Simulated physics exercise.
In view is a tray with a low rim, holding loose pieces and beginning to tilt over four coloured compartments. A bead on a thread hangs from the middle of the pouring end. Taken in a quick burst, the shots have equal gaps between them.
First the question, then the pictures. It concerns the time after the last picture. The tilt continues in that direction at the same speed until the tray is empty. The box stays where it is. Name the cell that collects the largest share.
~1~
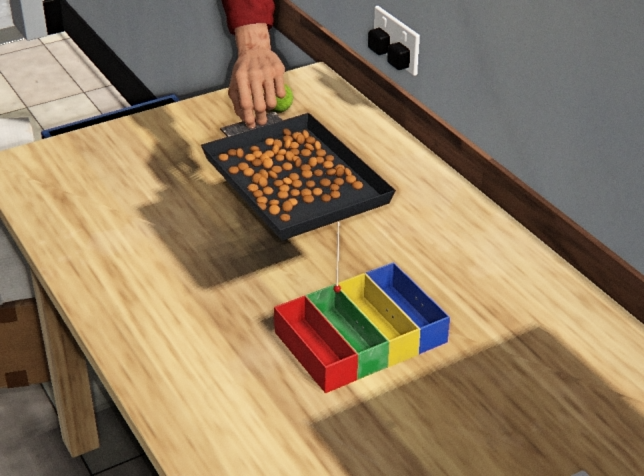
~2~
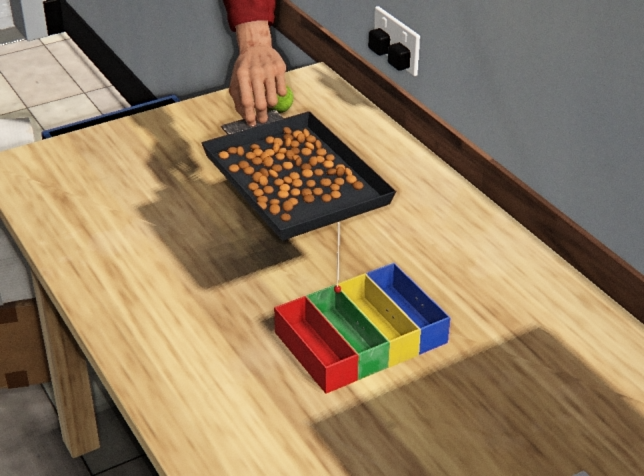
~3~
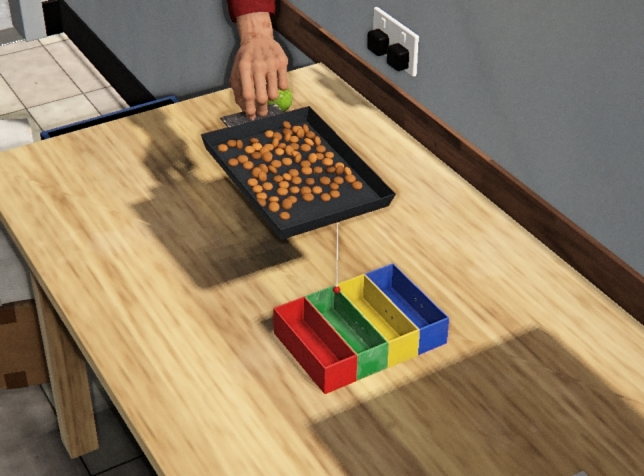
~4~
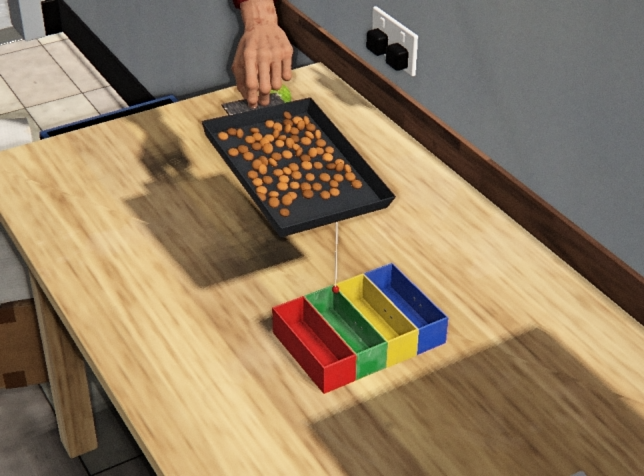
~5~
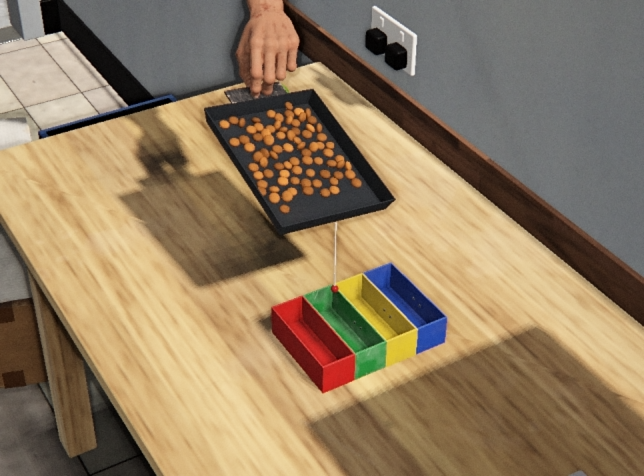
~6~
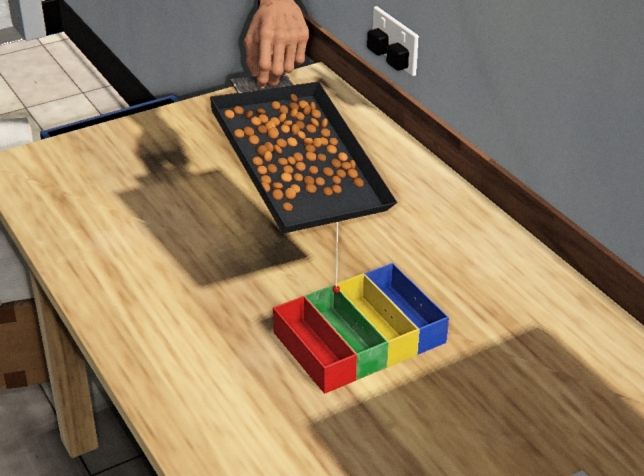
Blue.
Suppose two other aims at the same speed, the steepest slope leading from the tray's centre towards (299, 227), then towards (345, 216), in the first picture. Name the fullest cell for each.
First aim: That red cell. Second aim: The yellow cell.
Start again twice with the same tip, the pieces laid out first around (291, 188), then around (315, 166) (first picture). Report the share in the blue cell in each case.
You'd get near 60 percent first and near 70 percent next.
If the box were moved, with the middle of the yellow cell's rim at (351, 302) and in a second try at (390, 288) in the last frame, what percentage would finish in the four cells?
About 60 in a hundred, then about 100 in a hundred.
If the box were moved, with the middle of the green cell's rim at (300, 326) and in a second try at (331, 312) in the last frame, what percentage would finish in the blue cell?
Some 10 percent in the first case, 70 percent in the second.
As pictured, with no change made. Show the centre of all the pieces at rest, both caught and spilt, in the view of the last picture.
Last view, centre at rest - approx. (396, 313).
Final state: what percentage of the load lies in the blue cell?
My estimate is some 60 %.
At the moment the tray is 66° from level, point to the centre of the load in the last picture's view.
Mark it at roughly (368, 196) in the final frame.
Shortly afterwards, tray tipped steeply; all but a few on the tray; only a few falling or outside the box.
Next, tray tipped past a quarter turn; near a third on the tray; near a third in the blue cell; a little in the yellow cell; a little falling or outside the box.
Some moments later, tray tipped past a quarter turn; near two thirds in the blue cell; near a quarter in the yellow cell; only a few in the green cell; a little falling or outside the box.
In the end, tray tipped past a quarter turn; near two thirds in the blue cell; near a quarter in the yellow cell; only a few in the green cell; none at all in the red cell; a little outside the box.
